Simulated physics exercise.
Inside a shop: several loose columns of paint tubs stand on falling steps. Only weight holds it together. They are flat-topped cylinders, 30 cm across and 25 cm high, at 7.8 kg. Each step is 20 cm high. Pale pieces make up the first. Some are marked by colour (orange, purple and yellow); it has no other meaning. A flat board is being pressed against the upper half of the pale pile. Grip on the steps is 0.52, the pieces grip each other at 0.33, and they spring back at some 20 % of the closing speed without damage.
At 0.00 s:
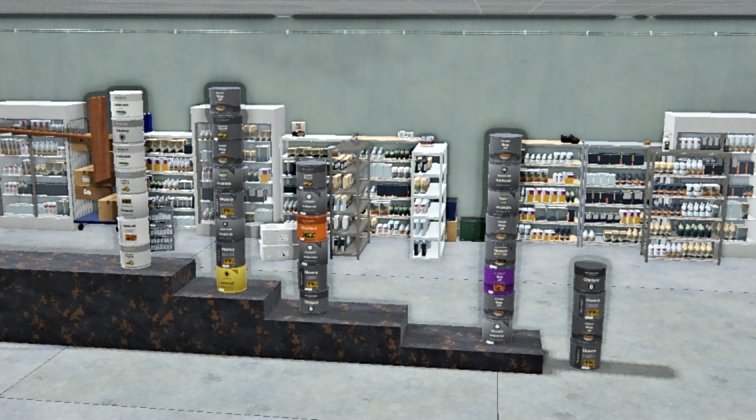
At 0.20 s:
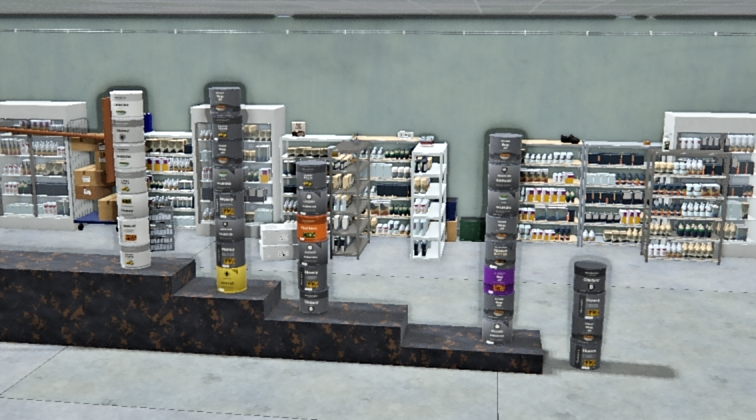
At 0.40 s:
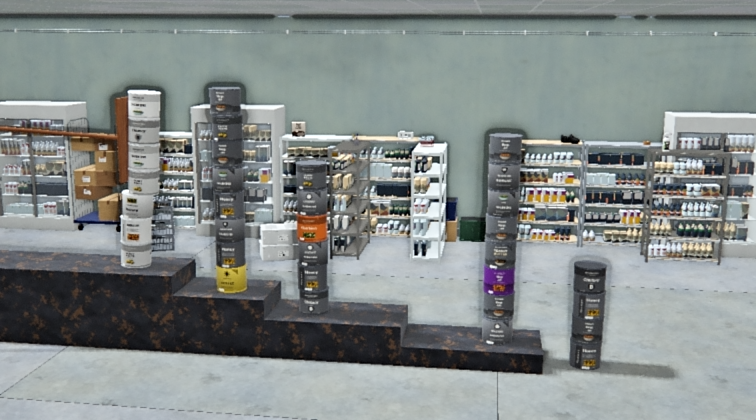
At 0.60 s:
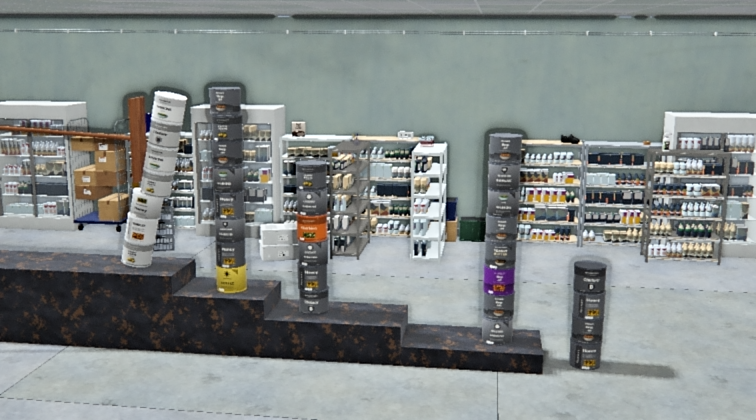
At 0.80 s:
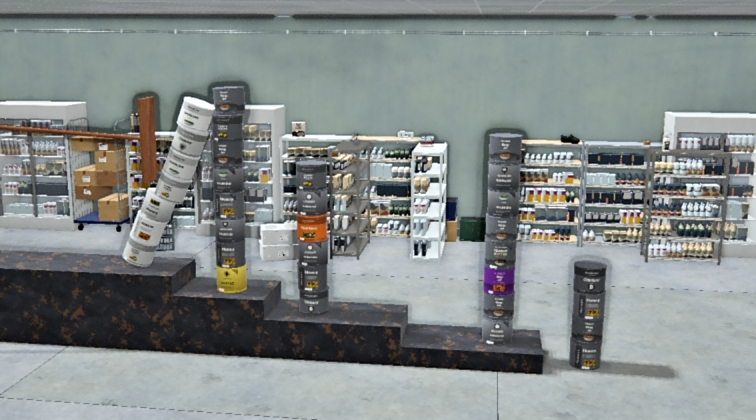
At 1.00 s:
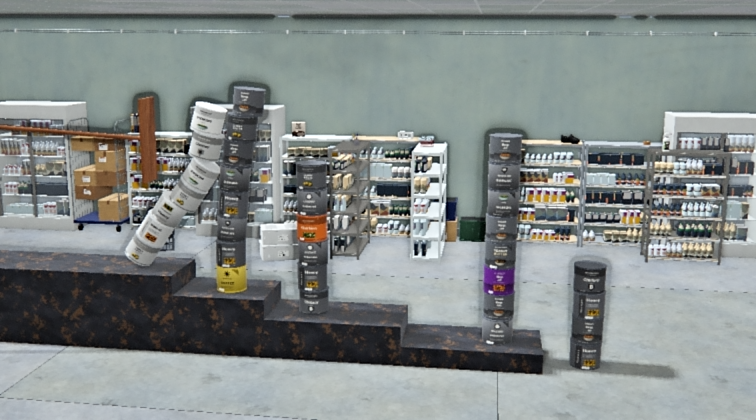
A column of pale tubs on dark steps leaning right until it presses against the neighbouring grey column, whose upper tubs shift rightward.
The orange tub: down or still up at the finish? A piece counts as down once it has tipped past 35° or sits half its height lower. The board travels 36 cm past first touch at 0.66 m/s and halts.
It drops.
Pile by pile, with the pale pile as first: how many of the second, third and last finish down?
Second 7, third 6, last 0.
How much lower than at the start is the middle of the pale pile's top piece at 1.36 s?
Roughly 40 cm.
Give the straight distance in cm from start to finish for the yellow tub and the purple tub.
Moved: Yellow 0, purple 20.
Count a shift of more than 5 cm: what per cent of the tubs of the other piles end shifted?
It is 80 per cent.
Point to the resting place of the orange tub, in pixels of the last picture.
Near (427, 318).
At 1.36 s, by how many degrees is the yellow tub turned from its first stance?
Roughly 0°.
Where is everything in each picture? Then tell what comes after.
In the first picture (we follow the side turned to the camera), board (92, 129) 13 cm short; orange tub (309, 229); purple tub (499, 282); yellow tub (227, 280); no other piece has moved.
The second picture shows board (105, 129) 1 mm in; orange tub (309, 229).
The third picture shows board (118, 130) 13 cm in, top of the pale pile leaning 4°; orange tub (309, 229); no other piece has moved.
The fourth picture shows board (131, 130) 26 cm in, top of the pale pile leaning 13°; orange tub (309, 229); no other piece has moved.
The fifth picture shows board (141, 130) 36 cm in, stopped, top of the pale pile leaning 21°; orange tub (309, 229); one has shifted.
The sixth picture shows board (141, 130) 36 cm in, stopped, top of the pale pile leaning 16°; orange tub (309, 229); yellow tub (227, 280); purple tub (499, 282); steepest lean 6°, the tub at (245, 103); 6 stirred so far.
Around 1.36 s, 7 of the pale pile down; none of the 26 other tubs down, 7 disturbed; orange tub unmoved.
Around 1.86 s, 7 of the pale pile down; 7 of the 26 other tubs down; orange tub tipped 20°.
Around 2.54 s, 7 of the pale pile down; 13 of the 26 other tubs down; orange tub on its side; purple tub tipped 5°.
Around 3.66 s, 7 of the pale pile down; 13 of the 26 other tubs down; orange tub on its side; purple tub displaced 23 cm.
Finally (4.7 s), 7 of the pale pile down; 13 of the 26 other tubs down; orange tub on its side; purple tub displaced 23 cm; yellow tub unmoved. Seen by the last camera, middles, orange tub near (427, 318), purple tub near (524, 280).
